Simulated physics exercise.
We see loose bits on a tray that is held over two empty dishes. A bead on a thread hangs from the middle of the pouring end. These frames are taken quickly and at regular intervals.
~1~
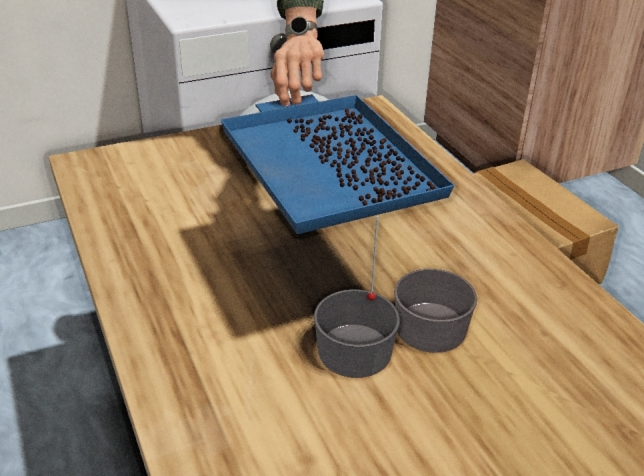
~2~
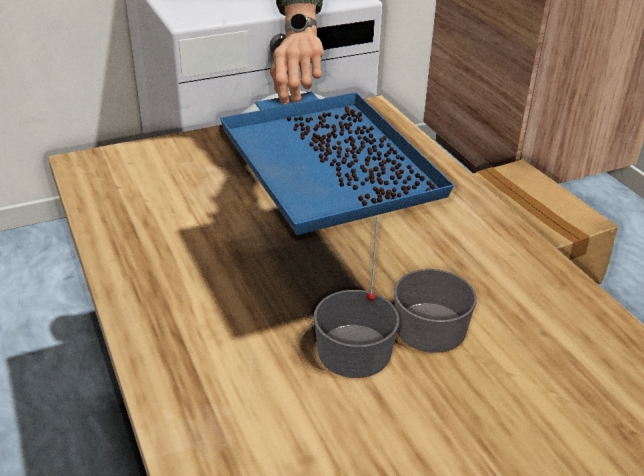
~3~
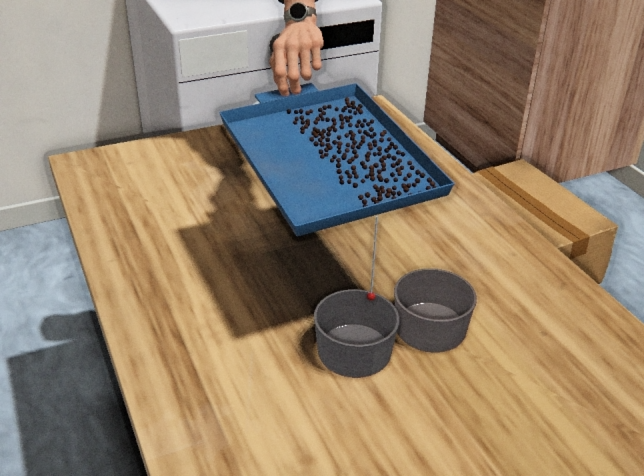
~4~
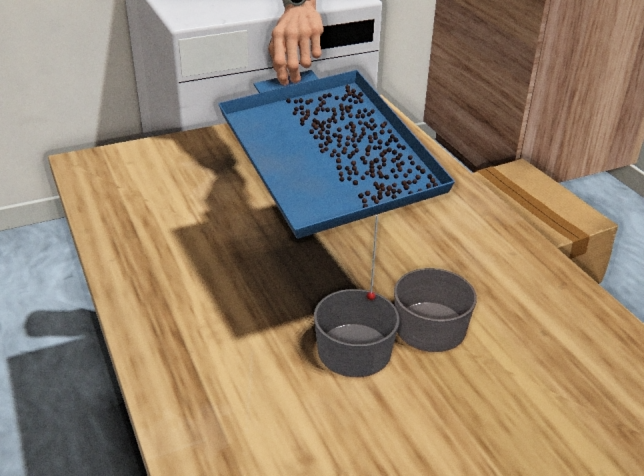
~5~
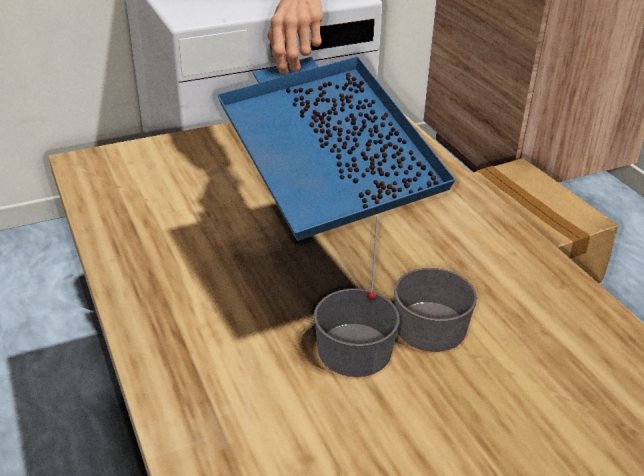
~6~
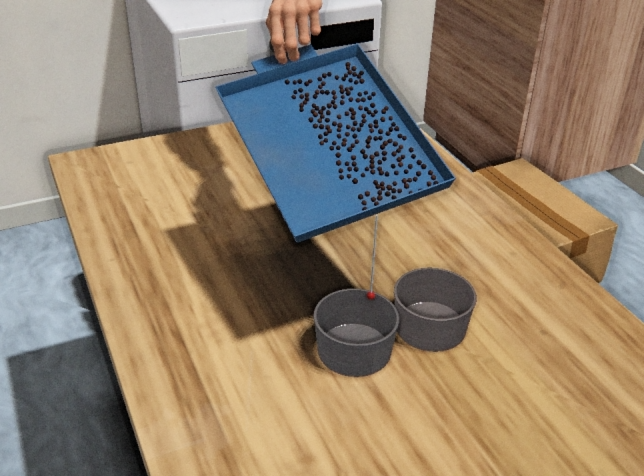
A hand with a dark watch on its wrist grips the far end of a blue tray over a light wooden table, seen from above at an angle by a still camera. Small dark brown bits cover the tray's right side, with two empty grey dishes below, a red bead on a thread, and a cardboard box at right. The hand steadily raises the tray's far end, its near left corner dipping slightly, while the bits barely shift.
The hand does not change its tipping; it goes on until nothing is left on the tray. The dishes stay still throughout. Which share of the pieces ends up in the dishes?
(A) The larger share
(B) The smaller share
The smaller share.
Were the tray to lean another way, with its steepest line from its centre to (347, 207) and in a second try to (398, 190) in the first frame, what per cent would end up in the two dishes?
40 %, give or take, and then 100 %.
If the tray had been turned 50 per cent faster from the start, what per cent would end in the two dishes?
About 0 %.
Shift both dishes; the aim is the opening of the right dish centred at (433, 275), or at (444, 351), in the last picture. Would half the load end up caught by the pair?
Place 1: Lower than half; place 2: Lower than half.
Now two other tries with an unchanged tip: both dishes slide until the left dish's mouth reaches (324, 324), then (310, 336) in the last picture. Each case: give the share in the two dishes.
80% for the first placement, 80% for the second.
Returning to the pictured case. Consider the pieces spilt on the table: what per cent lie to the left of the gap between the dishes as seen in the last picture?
Around 100 percent of the pieces.
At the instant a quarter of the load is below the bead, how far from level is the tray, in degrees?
Reading: Some 80°.
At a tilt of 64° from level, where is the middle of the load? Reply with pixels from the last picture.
The middle of the pieces lands at roughly (321, 233).
Just after the last frame, tray tipped steeply; the larger part on the tray; about a tenth outside both; about a tenth in the air.
A moment on, tray tipped past a quarter turn; roughly half on the tray; just a few in the left dish; roughly a third outside both; roughly a quarter in the air.
Further on, tray tipped past a quarter turn; roughly a quarter in the left dish; the larger part outside both.
When it is over, tray tipped past a quarter turn; roughly a quarter in the left dish; not one in the right dish; the larger part outside both.
